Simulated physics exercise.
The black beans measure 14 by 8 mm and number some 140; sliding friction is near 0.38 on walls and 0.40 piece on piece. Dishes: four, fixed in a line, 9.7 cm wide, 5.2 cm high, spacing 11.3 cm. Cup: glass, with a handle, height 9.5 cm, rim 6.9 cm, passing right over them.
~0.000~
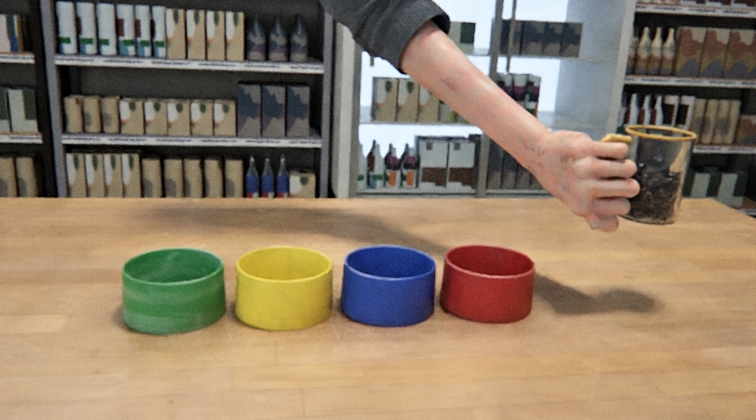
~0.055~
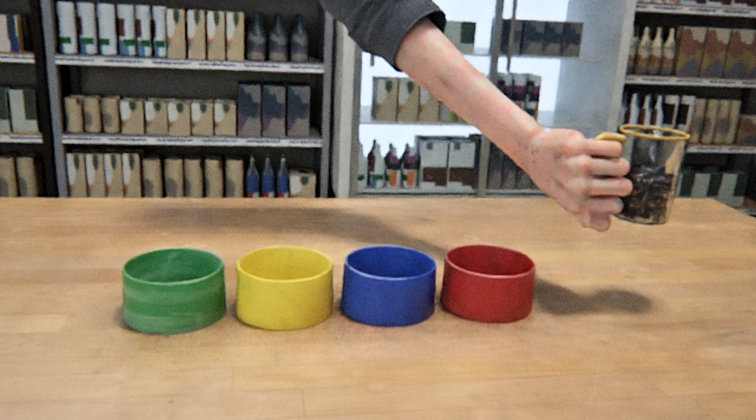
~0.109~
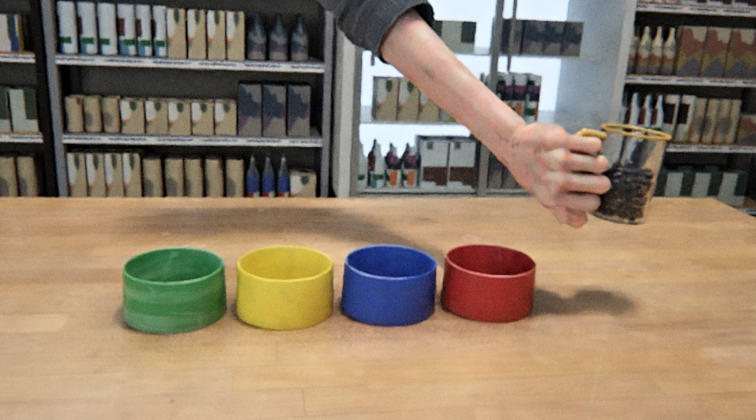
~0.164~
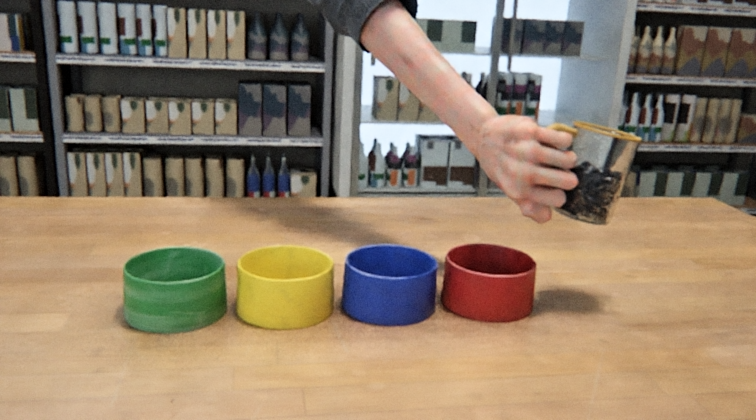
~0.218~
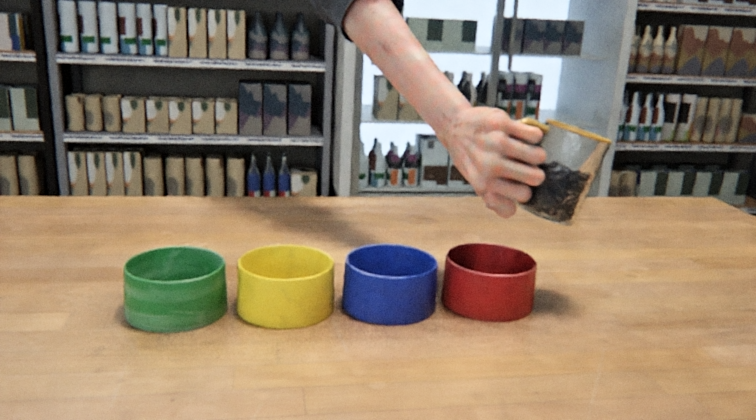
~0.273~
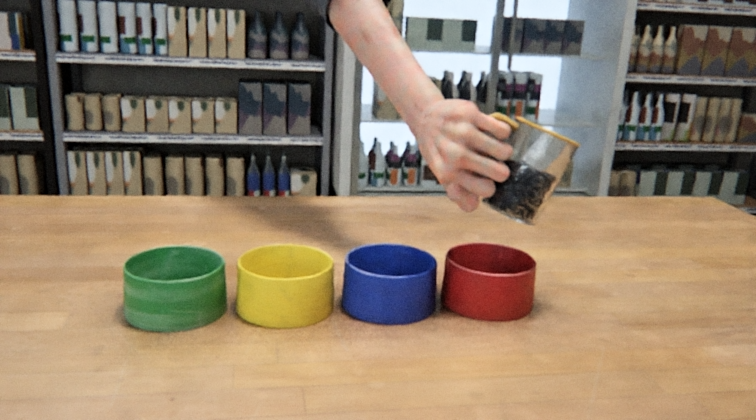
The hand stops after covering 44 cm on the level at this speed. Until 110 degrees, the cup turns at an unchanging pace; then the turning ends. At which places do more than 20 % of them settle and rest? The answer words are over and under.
Red: Under. Blue: Under. Green: Under. Yellow: Over. Counter: Under.
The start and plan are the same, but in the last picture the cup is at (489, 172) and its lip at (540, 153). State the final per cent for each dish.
Red 0; blue 0; green 0; yellow 90.
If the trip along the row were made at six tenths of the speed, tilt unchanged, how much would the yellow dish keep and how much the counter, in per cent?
The shares would then be yellow 90 and counter 10.
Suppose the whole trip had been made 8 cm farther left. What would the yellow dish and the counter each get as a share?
The yellow one would get 40 and the counter 60.
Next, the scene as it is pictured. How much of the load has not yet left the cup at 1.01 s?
About 100 per cent.
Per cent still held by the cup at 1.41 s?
Roughly 70 per cent of the load.
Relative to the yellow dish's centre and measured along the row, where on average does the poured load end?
Roughly 1 cm away, on the larger-x side.
After 0.72 s, tilt 64 degrees; cup holds 100 %.
After 1.01 s, tilt 92 degrees; cup holds 100 %.
After 1.41 s, tilt 110 degrees; cup holds 70 %, yellow 25 %.
In the end, at 2.7 s, red 0 %, blue 0 %, green 0 %, yellow 100 %, counter 0 %.
